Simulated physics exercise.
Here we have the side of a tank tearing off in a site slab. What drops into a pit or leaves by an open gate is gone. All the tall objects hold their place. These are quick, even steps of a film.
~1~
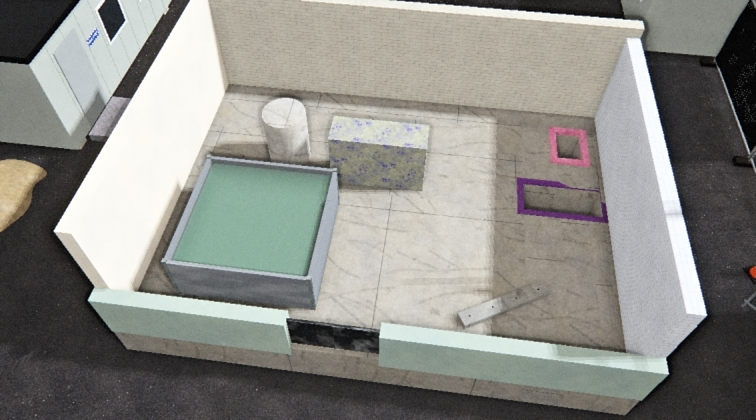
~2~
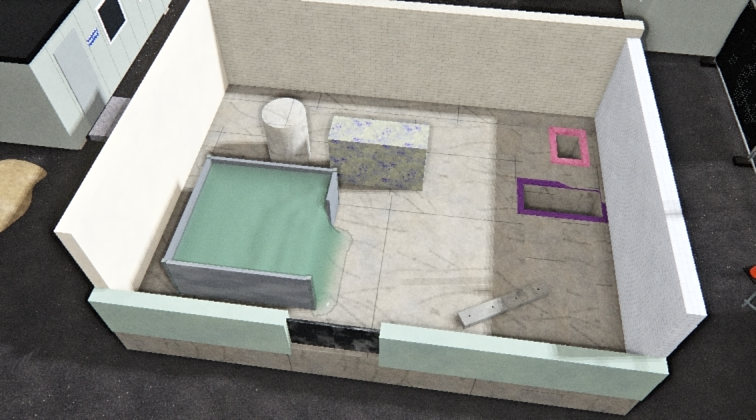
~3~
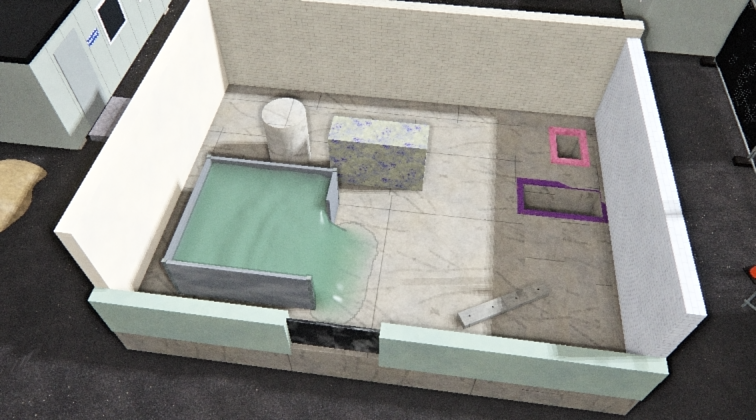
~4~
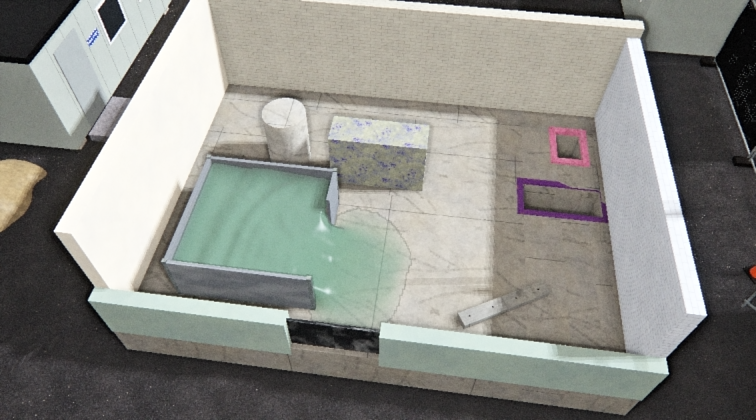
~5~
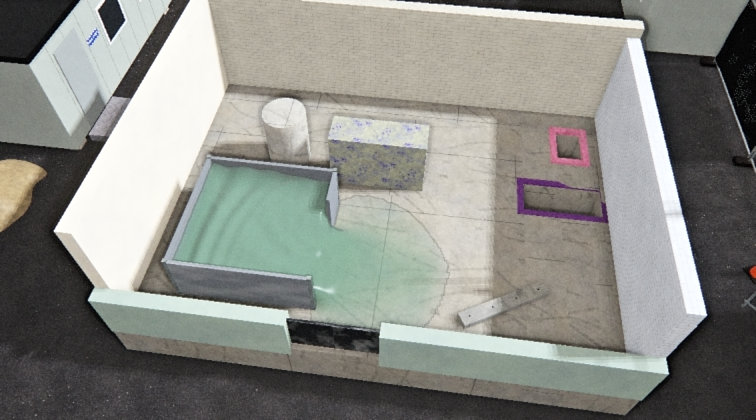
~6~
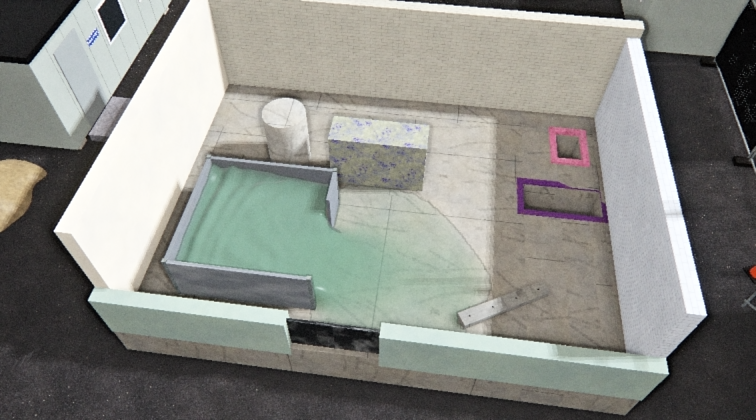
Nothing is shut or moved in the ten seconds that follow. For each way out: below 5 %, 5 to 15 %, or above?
The gate takes less than 5 %; the pink pit takes less than 5 %; the purple pit takes more than 15 %.
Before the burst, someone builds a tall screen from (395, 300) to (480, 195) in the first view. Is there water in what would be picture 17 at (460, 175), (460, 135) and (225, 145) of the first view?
In turn: Covered, flooded, dry.
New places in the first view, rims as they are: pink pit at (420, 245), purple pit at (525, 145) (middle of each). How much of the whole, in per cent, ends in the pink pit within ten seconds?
Per cent: Pink 15.
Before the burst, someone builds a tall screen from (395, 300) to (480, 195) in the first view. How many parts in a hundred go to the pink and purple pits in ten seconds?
Per cent: Pink 6, purple 30.
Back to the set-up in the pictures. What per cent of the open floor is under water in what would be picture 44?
Roughly 60 per cent.
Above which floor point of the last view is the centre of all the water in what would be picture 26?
Close to (421, 270).
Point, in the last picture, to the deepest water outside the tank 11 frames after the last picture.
At about (614, 352).
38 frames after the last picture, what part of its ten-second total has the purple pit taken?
Close to 75 %.
A moment on, water covers 40 % of the floor; the gate 0 %, the pink pit 0 %, the purple pit 0 %.
Next, water covers 45 % of the floor; the gate 0 %, the pink pit 0 %, the purple pit 2 %.
Then, water covers 55 % of the floor; the gate 0 %, the pink pit 0 %, the purple pit 14 %.
Later, water covers 60 % of the floor; the gate 0 %, the pink pit 0 %, the purple pit 34 %.
In the end, water covers 85 % of the floor; the gate 0 %, the pink pit 1 %, the purple pit 46 %.
